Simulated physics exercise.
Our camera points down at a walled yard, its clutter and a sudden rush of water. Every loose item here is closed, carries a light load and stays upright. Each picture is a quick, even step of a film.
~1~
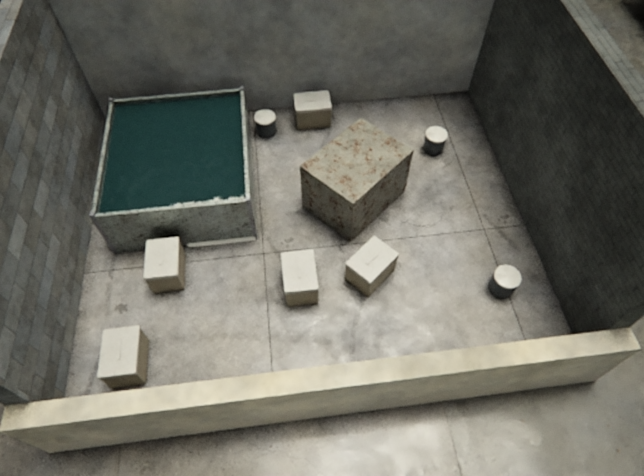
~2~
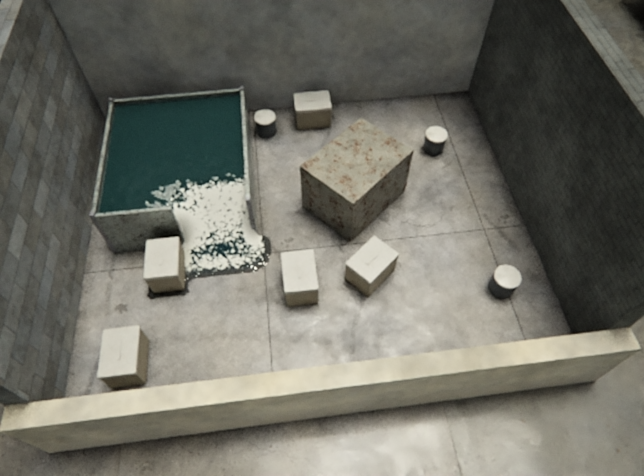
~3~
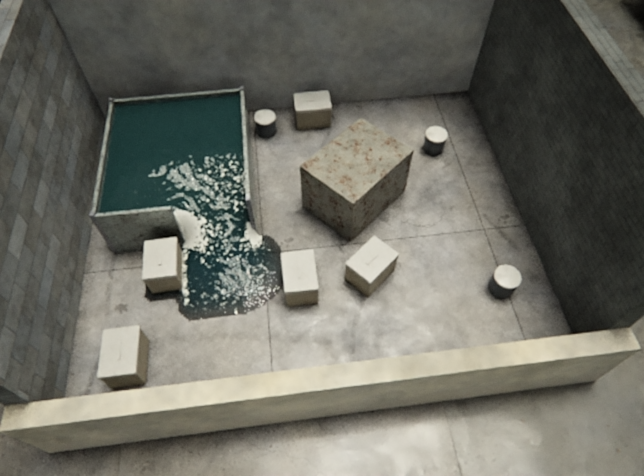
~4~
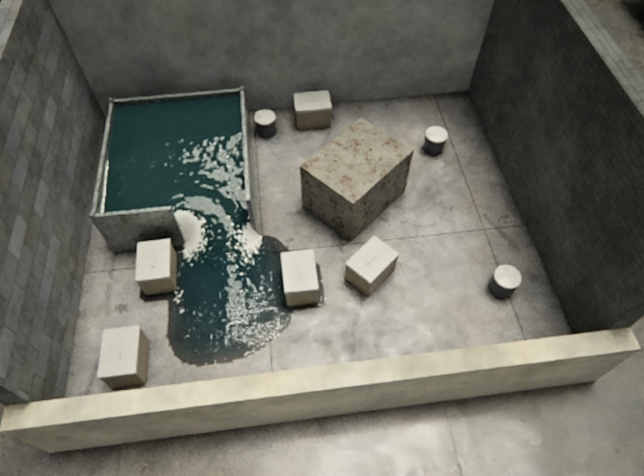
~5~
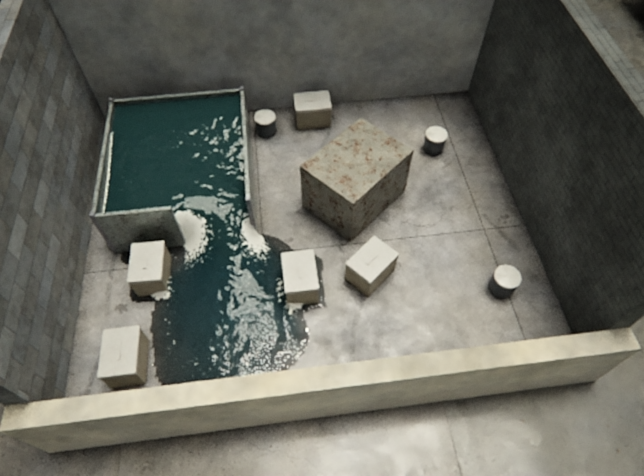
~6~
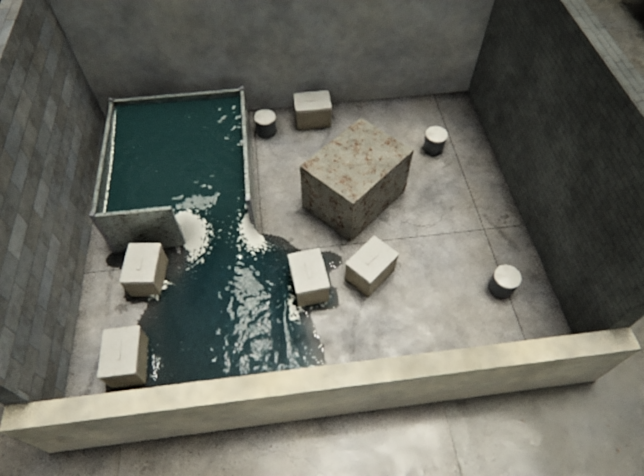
Water bursting from a raised tank in a walled yard, spreading across the floor and nudging two pale boxes slightly.
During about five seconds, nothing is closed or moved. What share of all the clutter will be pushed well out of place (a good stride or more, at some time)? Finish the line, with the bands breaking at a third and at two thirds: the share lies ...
The share lies at two thirds or above.
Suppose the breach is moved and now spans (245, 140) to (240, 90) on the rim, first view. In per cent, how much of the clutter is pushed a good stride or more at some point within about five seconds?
Near 60 %.
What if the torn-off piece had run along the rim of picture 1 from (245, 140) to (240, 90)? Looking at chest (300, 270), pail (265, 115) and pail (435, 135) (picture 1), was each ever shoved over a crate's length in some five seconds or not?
Same order as named: Not sent that far; sent that far; sent that far.
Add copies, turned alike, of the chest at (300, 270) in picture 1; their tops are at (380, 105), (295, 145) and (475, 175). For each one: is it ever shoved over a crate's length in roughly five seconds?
Stays put, stays put, shoved clear.
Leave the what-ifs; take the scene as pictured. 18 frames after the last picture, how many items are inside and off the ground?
So that is 4.
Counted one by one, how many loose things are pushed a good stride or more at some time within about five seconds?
6.
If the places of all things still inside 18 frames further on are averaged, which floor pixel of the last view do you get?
The remaining things centre around (355, 194).
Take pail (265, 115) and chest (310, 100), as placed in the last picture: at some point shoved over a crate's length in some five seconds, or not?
Fell short, fell short.
A moment on, 1 of 8 are well off their spots; 0 afloat.
Next, 3 of 8 are well off their spots; 1 afloat.
Later, 4 of 8 are well off their spots; 4 afloat.
In the end, 6 of 8 are well off their spots, and 6 have been at some point; 5 afloat.
